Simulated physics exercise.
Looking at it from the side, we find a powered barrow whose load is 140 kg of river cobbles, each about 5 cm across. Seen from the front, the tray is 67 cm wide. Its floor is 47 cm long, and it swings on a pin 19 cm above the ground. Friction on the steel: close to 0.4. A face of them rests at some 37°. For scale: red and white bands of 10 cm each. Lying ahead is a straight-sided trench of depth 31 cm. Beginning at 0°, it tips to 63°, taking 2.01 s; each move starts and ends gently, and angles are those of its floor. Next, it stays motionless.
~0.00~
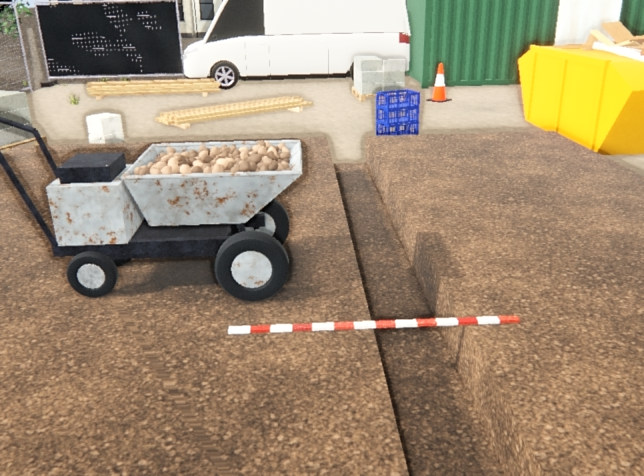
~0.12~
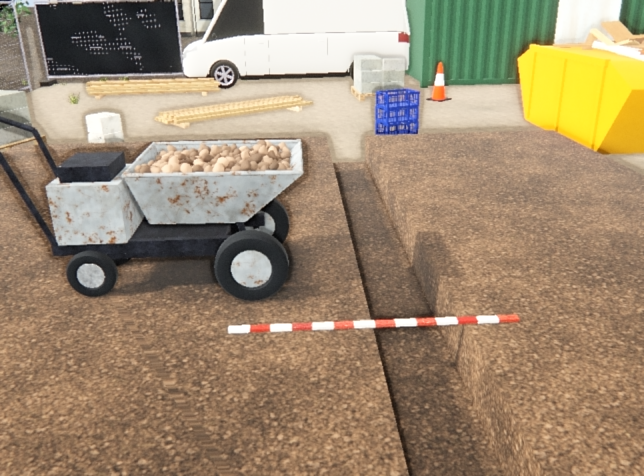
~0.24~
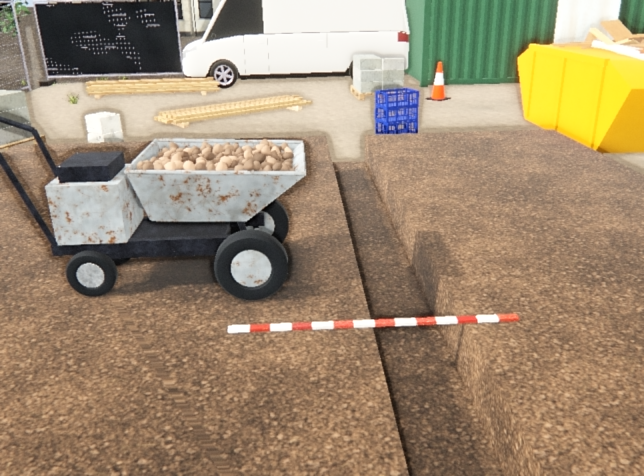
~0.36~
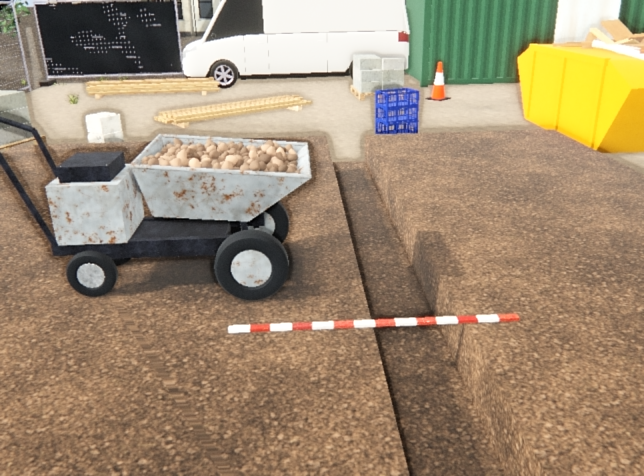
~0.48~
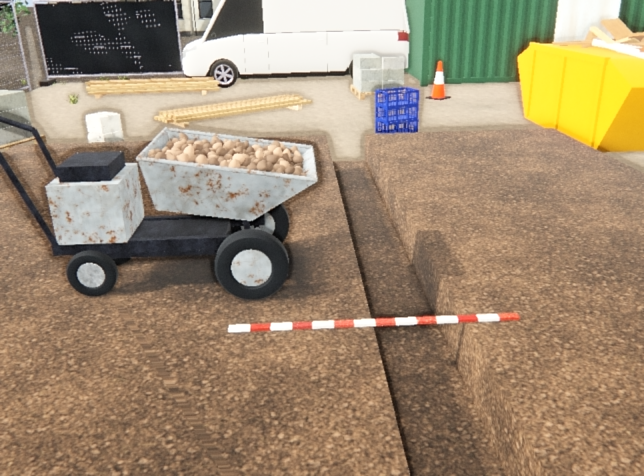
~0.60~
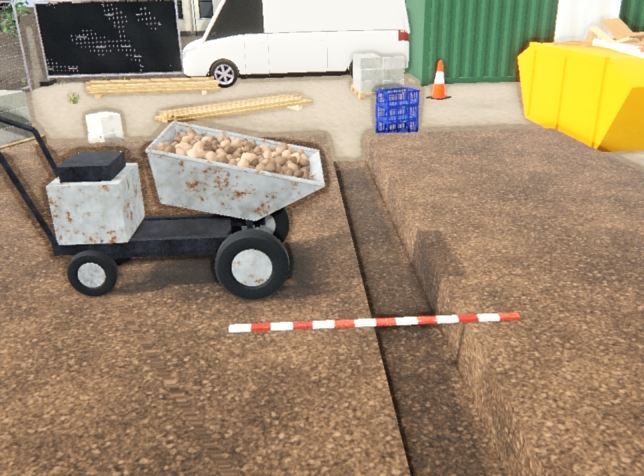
We see a powered barrow loaded with rounded stones beside a straight-sided trench, a red and white banded pole lying across it, as the grey tray gradually tilts toward the right, its rear rising while the wheels stay still.
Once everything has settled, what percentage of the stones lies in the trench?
I would say 100 percent.
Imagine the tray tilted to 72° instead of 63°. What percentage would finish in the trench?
The trench would hold about 100% of it.
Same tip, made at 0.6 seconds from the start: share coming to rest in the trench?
About 95%.
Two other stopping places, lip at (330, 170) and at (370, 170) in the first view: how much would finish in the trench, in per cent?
Estimates: 95 % then 50 %.
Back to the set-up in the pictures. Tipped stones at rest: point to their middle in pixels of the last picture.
The tipped stones centre close to (400, 301).
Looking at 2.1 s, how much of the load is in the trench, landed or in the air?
About 60 per cent by then.
After 1.5 s the floor is at 53°; 98 % in the tray, 1 % short of the trench, 1 % in the trench; the foremost stones are at (371, 239).
After 2.1 s the floor is at 63°; 42 % in the tray, 58 % in the trench; the foremost stones are at (426, 292).
After 2.5 s the floor is at 63°; 16 % in the tray, 84 % in the trench; the foremost stones are at (431, 305).
After 4.4 s the floor is at 63°; 0 % in the tray, 100 % in the trench; the foremost stones are at (434, 308).
